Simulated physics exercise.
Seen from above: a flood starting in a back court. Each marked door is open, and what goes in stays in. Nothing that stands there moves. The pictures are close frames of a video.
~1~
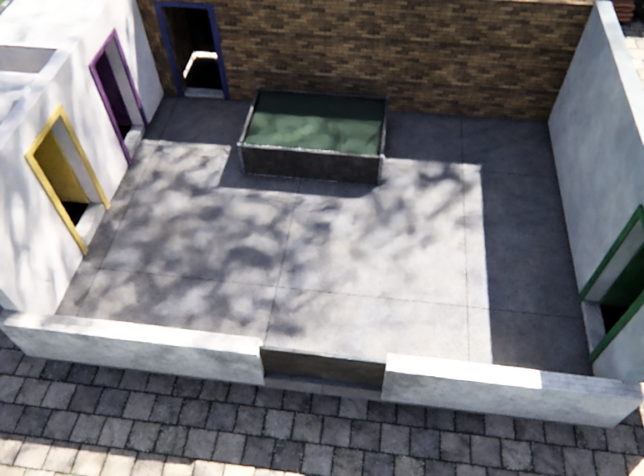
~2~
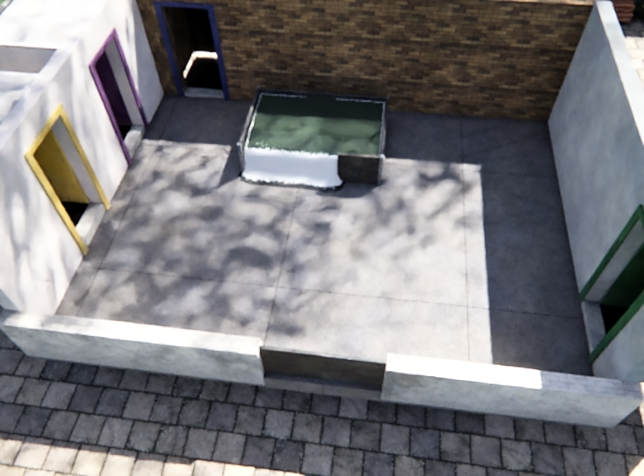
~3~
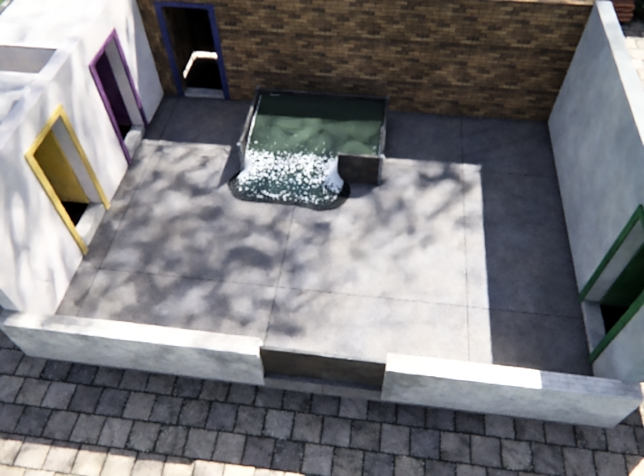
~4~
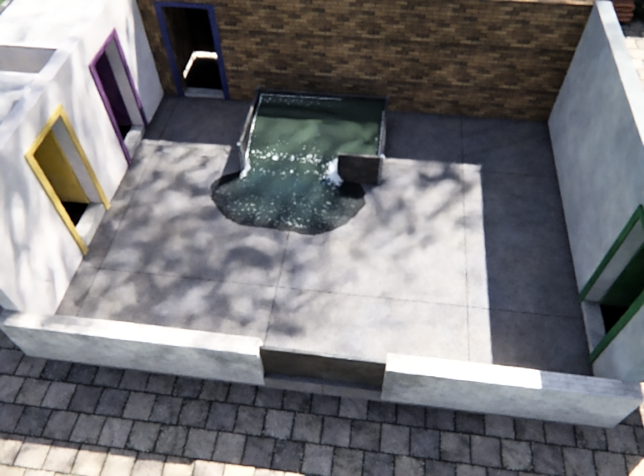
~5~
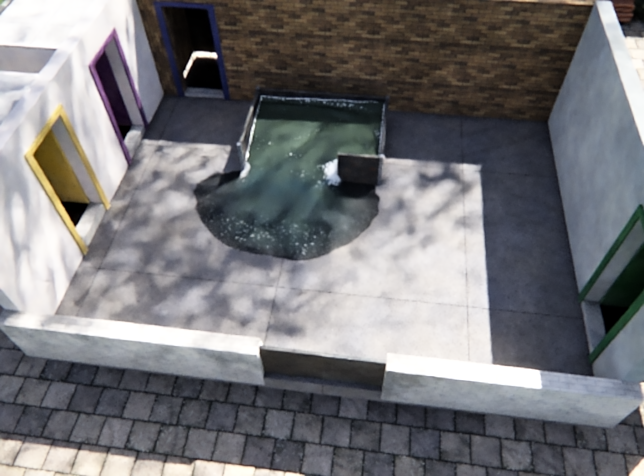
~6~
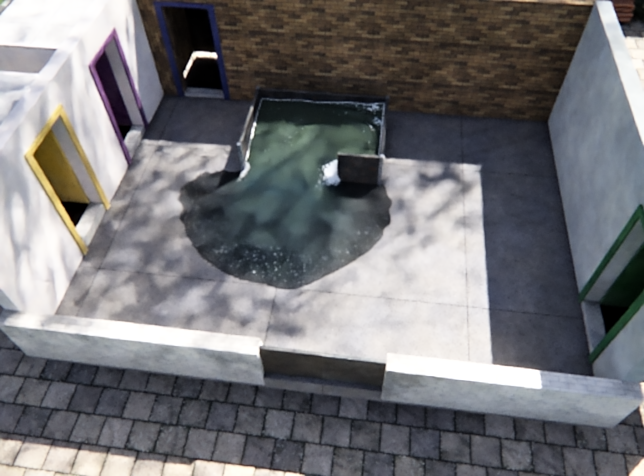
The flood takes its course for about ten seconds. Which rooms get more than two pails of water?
In the end: The blue door takes more than that; the green door stays under that; the yellow door stays under that; the purple door stays under that.
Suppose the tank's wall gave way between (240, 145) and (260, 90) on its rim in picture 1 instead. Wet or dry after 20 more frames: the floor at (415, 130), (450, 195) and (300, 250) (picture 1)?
In that order: Dry, not flooded, not flooded.
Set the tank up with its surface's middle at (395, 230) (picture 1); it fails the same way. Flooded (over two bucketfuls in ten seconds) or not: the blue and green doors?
One by one: The blue door is over; the green door floods.
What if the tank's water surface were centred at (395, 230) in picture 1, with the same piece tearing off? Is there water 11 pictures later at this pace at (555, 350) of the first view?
There: Under water.
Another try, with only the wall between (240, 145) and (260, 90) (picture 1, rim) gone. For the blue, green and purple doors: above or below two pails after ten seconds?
In short: Blue door floods; green door stays under; purple door takes more.
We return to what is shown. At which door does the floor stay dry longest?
That is the one in blue.
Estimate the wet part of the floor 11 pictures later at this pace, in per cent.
About 40 per cent.
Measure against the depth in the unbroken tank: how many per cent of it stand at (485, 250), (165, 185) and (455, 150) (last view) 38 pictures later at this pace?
Roughly 2, 12 and 0 per cent, in turn.
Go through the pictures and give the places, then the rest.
In the first picture, still water in the open tank at (316, 124).
In the second picture, the front is at (339, 184), out from the gap at (291, 168).
In the third picture, the front is at (344, 194), out from the gap at (291, 169).
In the fourth picture, the front is at (340, 222), out from the gap at (291, 169).
In the fifth picture, water pours out at (291, 170) and has run to (310, 255).
In the sixth picture, the front is at (293, 284), out from the gap at (291, 170).
A moment on, water covers 30 % of the floor; the blue door not reached, the green door not reached, the yellow door not reached, the purple door not reached.
Next, water covers 40 % of the floor; the blue door not reached, the green door not reached, the yellow door wet at the sill, nothing in, the purple door not reached.
Then, water covers 45 % of the floor; the blue door not reached, the green door not reached, the yellow door wet at the sill, nothing in, the purple door not reached.
Later, water covers 75 % of the floor; the blue door wet at the sill, nothing in, the green door under two buckets in, the yellow door wet at the sill, nothing in, the purple door wet at the sill, nothing in.
In the end, water covers 100 % of the floor; the blue door over two buckets in, the green door under two buckets in, the yellow door wet at the sill, nothing in, the purple door wet at the sill, nothing in.
